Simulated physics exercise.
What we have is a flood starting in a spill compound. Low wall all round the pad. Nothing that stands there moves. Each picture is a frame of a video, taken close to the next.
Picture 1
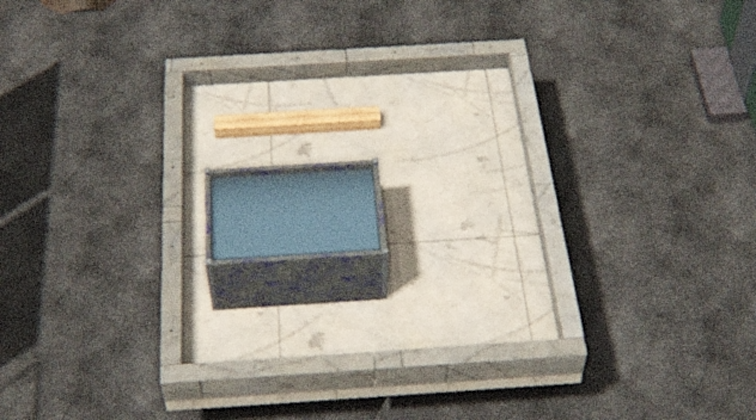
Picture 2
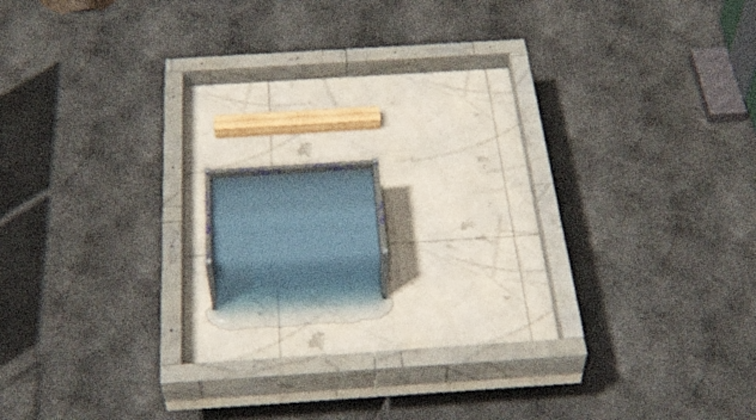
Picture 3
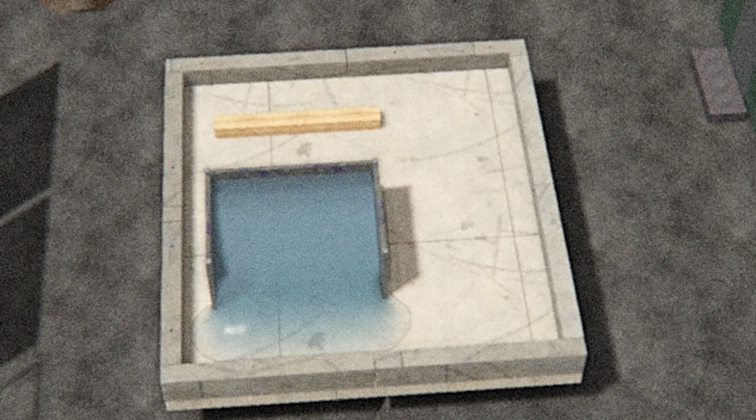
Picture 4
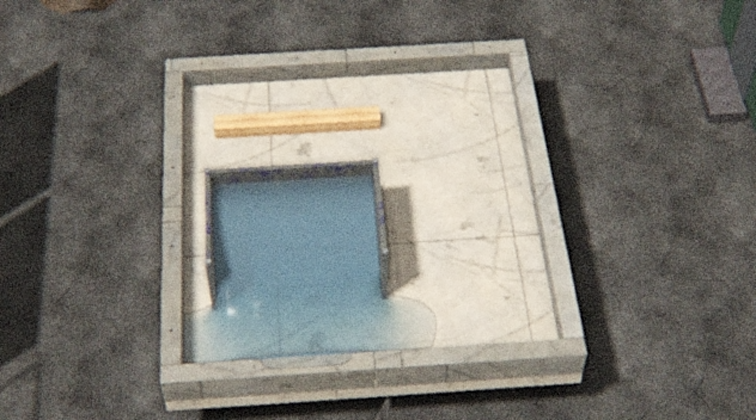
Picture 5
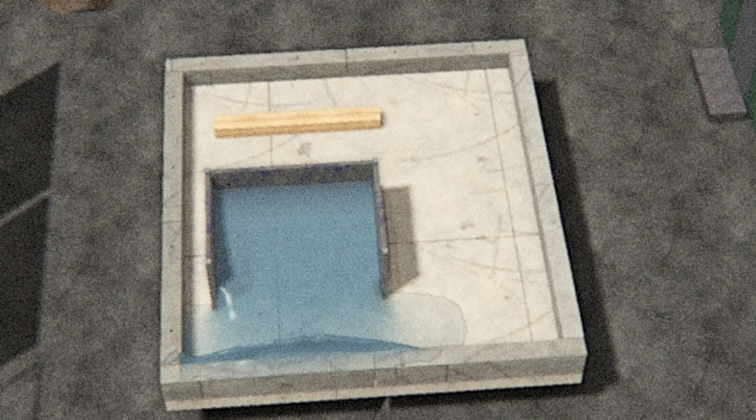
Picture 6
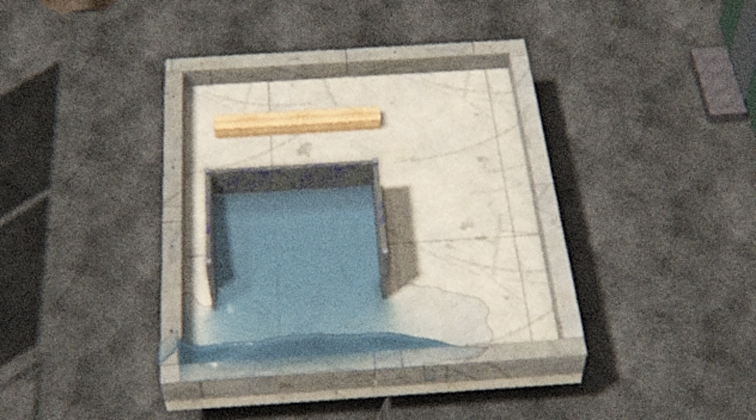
Blue water pouring from the open front of a dark tank, spreading across a pale walled pad and along its near wall.
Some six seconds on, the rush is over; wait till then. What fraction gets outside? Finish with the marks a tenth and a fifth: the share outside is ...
The share outside is above a fifth.
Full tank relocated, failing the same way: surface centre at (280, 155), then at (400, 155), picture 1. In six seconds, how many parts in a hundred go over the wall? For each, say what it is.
About 14 per cent for the first and about 14 per cent for the second.
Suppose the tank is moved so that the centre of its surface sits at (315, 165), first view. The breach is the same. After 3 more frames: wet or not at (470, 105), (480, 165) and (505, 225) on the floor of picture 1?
In sequence: Spared, spared, spared.
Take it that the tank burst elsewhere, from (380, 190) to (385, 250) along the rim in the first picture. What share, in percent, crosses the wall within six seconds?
My estimate is near 6 percent.
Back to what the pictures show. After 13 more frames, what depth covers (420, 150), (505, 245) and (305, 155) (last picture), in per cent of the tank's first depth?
About 0, 14, 0 %.
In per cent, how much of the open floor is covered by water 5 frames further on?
That comes to about 25 per cent.
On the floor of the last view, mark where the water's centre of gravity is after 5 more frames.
Centre of mass: Roughly (315, 312).
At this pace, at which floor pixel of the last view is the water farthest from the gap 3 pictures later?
Estimated pixel: (551, 353).
A moment on, water covers 20 % of the floor; the low wall has let 6 % over.
Next, water covers 25 % of the floor; the low wall has let 16 % over.
Then, water covers 45 % of the floor; the low wall has let 23 % over.
Later, water covers 70 % of the floor; the low wall has let 23 % over.
In the end, water covers 75 % of the floor; the low wall has let 23 % over.
